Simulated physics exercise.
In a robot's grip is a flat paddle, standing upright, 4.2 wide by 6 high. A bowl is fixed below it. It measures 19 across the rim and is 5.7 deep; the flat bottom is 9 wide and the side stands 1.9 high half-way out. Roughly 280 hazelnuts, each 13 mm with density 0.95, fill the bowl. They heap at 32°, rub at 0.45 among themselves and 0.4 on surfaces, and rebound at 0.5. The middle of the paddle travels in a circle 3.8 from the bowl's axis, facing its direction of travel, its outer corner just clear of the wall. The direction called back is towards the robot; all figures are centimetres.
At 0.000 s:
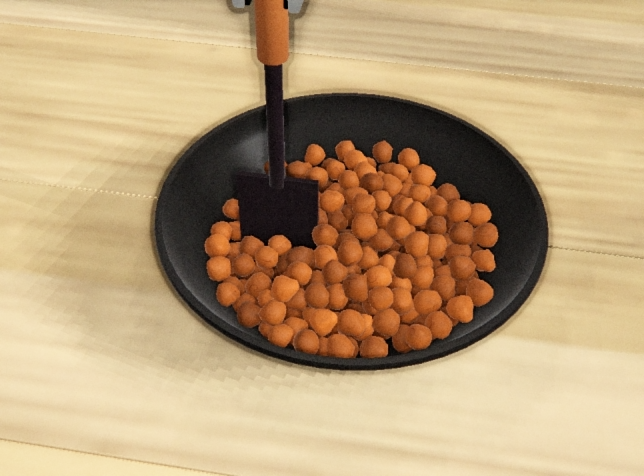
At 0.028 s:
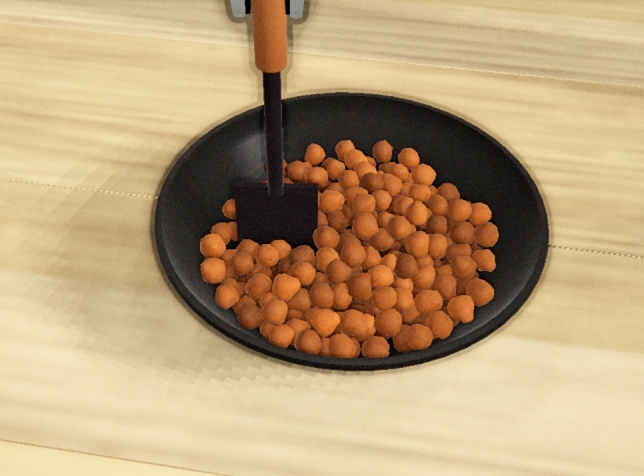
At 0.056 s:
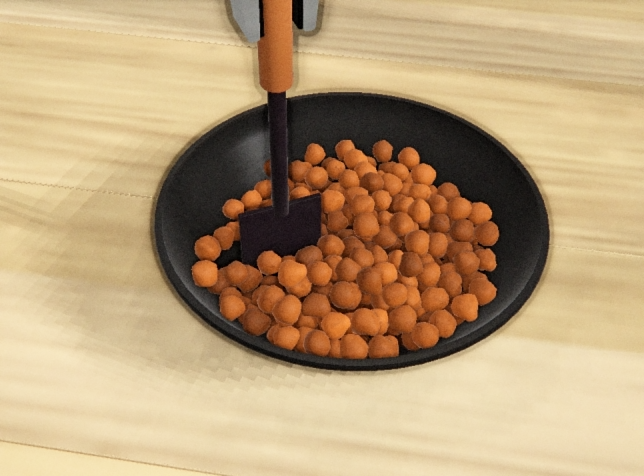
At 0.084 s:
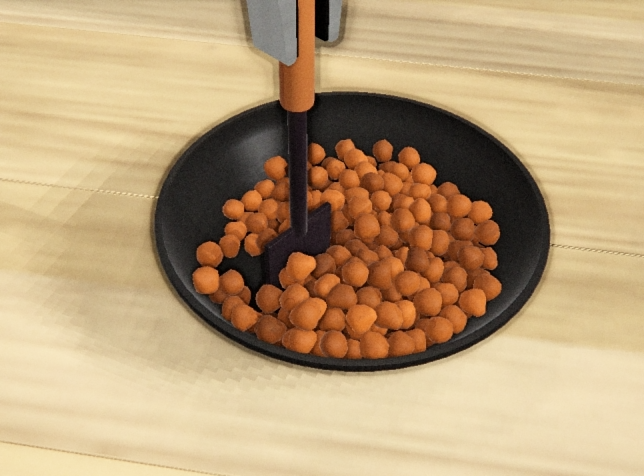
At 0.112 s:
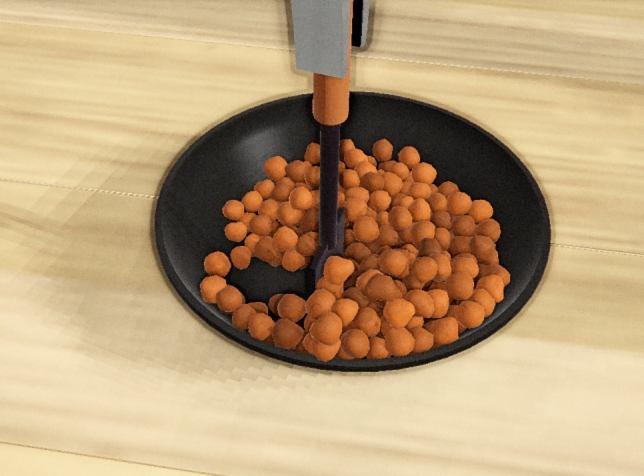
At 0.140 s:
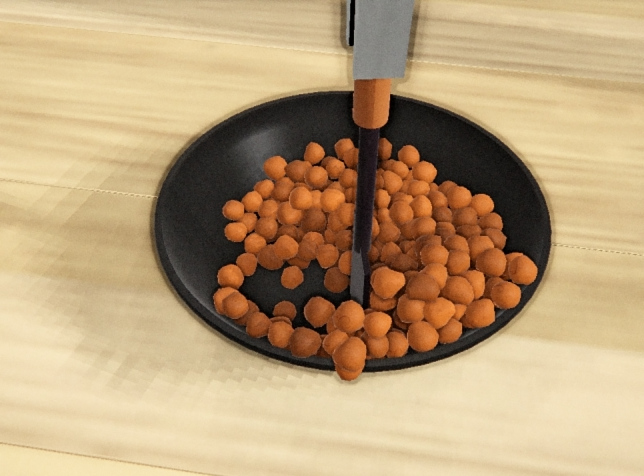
On a pale wooden surface, a gripper holding an orange-handled dark paddle swept it from the left through a black bowl of round orange-brown pieces, turning it and pushing them toward the near right side.
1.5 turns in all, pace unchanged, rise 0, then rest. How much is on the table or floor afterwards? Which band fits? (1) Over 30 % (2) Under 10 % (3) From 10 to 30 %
(1) Over 30 %.
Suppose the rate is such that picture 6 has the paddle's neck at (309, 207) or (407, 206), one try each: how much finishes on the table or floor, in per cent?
First try: About 20 %; second try: About 55 %.
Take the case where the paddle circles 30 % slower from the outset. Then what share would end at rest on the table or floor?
25 %.
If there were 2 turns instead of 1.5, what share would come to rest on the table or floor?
Roughly 45 per cent.
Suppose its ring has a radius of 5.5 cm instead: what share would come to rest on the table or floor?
In that case roughly 40 per cent.
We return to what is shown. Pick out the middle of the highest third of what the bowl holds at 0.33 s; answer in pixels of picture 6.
Centre estimate: Approx. (345, 131) px.
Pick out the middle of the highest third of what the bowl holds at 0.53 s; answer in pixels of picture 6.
At about (318, 308).
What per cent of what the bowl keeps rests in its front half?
About 40 %.
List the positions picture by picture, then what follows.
Paddle neck at (276, 154), 0° round; upper third of the load around (366, 243), from x 215 to 485, top at y 150; 283 in the bowl, in the first picture.
Paddle neck at (275, 161), 9° round; upper third of the load around (366, 249), from x 210 to 485, top at y 150, in the second picture.
Paddle neck at (280, 181), 31° round; upper third of the load around (365, 262), from x 205 to 490, top at y 150, in the third picture.
Paddle neck at (298, 201), 55° round; upper third of the load around (367, 279), from x 205 to 490, top at y 150, in the fourth picture.
Paddle neck at (328, 214), 79° round; upper third of the load around (387, 286), from x 215 to 495, top at y 150, in the fifth picture.
Paddle neck at (364, 217), 104° round; upper third of the load around (419, 283), from x 225 to 525, top at y 150; 281 in the bowl, 2 in flight or on the tool, in the sixth picture.
By 0.33 s, 271° round, highest piece 9 above the table; 221 in the bowl, 32 on the table or floor, 30 in flight or on the tool.
By 0.53 s, 79° round, highest piece 8 above the table; 187 in the bowl, 87 on the table or floor, 9 in flight or on the tool.
By 0.82 s, 180° round, highest piece 6 above the table; 168 in the bowl, 115 on the table or floor.
By 1.52 s, 180° round, highest piece 6 above the table; 168 in the bowl, 115 on the table or floor.
Final count, 168 in the bowl, 115 on the table or floor. That is 41 % on the table or floor.
